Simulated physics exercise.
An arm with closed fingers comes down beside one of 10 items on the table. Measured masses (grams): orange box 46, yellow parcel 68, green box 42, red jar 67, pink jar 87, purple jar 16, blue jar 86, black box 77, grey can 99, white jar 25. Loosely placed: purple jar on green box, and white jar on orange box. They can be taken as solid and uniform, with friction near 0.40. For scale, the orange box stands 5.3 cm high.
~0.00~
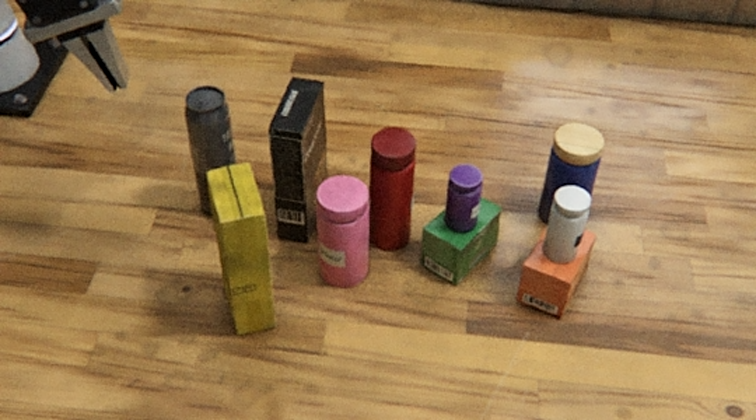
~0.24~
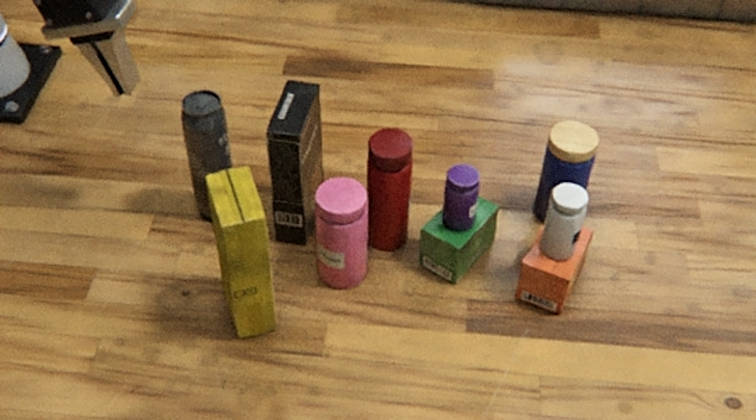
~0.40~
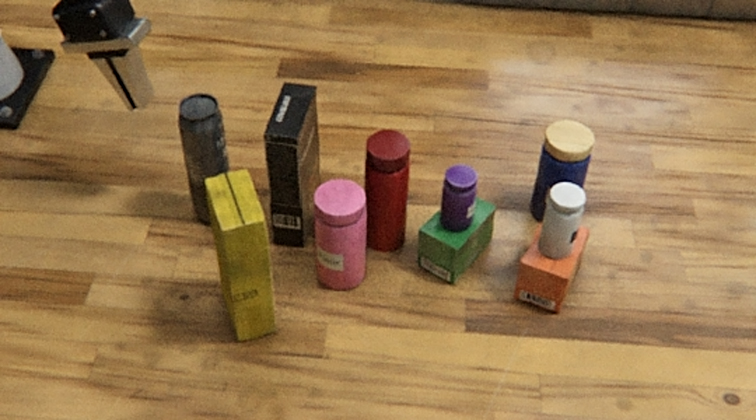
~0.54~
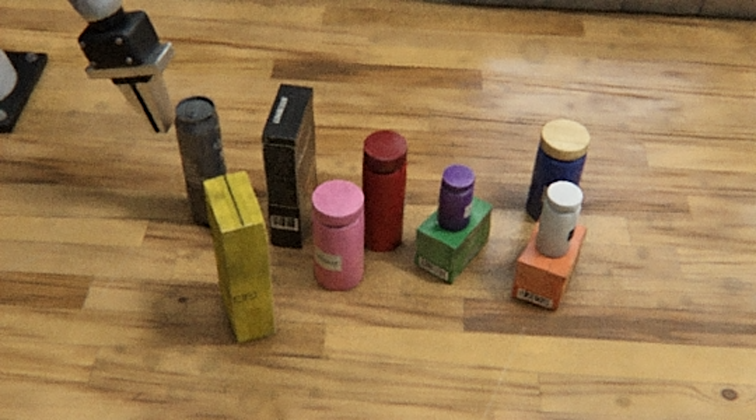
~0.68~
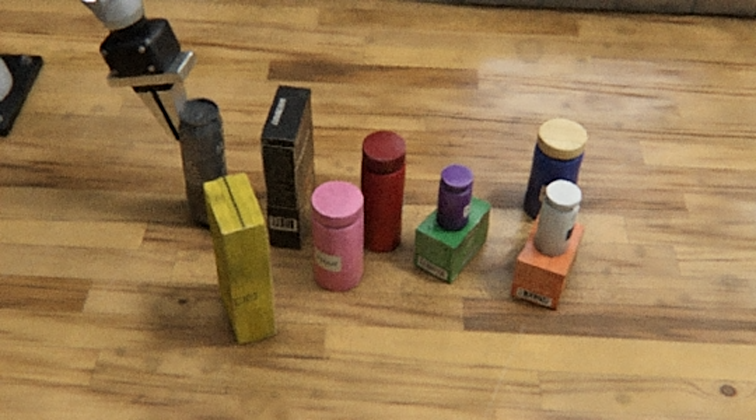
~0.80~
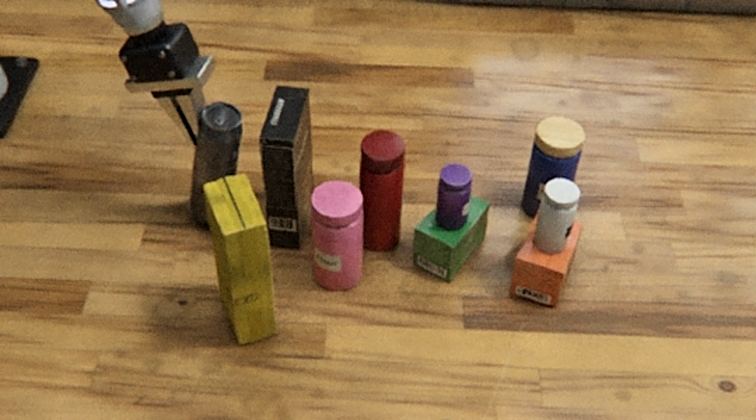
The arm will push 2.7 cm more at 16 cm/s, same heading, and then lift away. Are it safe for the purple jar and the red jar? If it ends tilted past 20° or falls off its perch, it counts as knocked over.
Purple jar: Fallen; red jar: Fallen.
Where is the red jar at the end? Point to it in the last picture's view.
Resting centre: About (442, 190).
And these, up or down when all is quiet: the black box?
Black box over.
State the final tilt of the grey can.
It comes to rest some 70° from upright.
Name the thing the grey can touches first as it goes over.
First hit: The black box.
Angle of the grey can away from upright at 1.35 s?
At that moment it is near 60° away from upright.
After 1.05 s, black box and grey can touch at 0.90 s; leaning grey can 32°, black box 13°.
After 1.35 s, black box and pink jar touch at 1.12 s; black box and red jar touch at 1.13 s; leaning grey can 57°, black box 46°, red jar 34°.
After 1.80 s, purple jar and white jar touch at 1.47 s; purple jar and orange box touch at 1.49 s; leaning purple jar 133°, red jar 90°, grey can 66°.
At rest, past 20° or fallen, grey can, red jar, black box and purple jar. Standing, yellow parcel, pink jar, green box, orange box, blue jar and white jar.
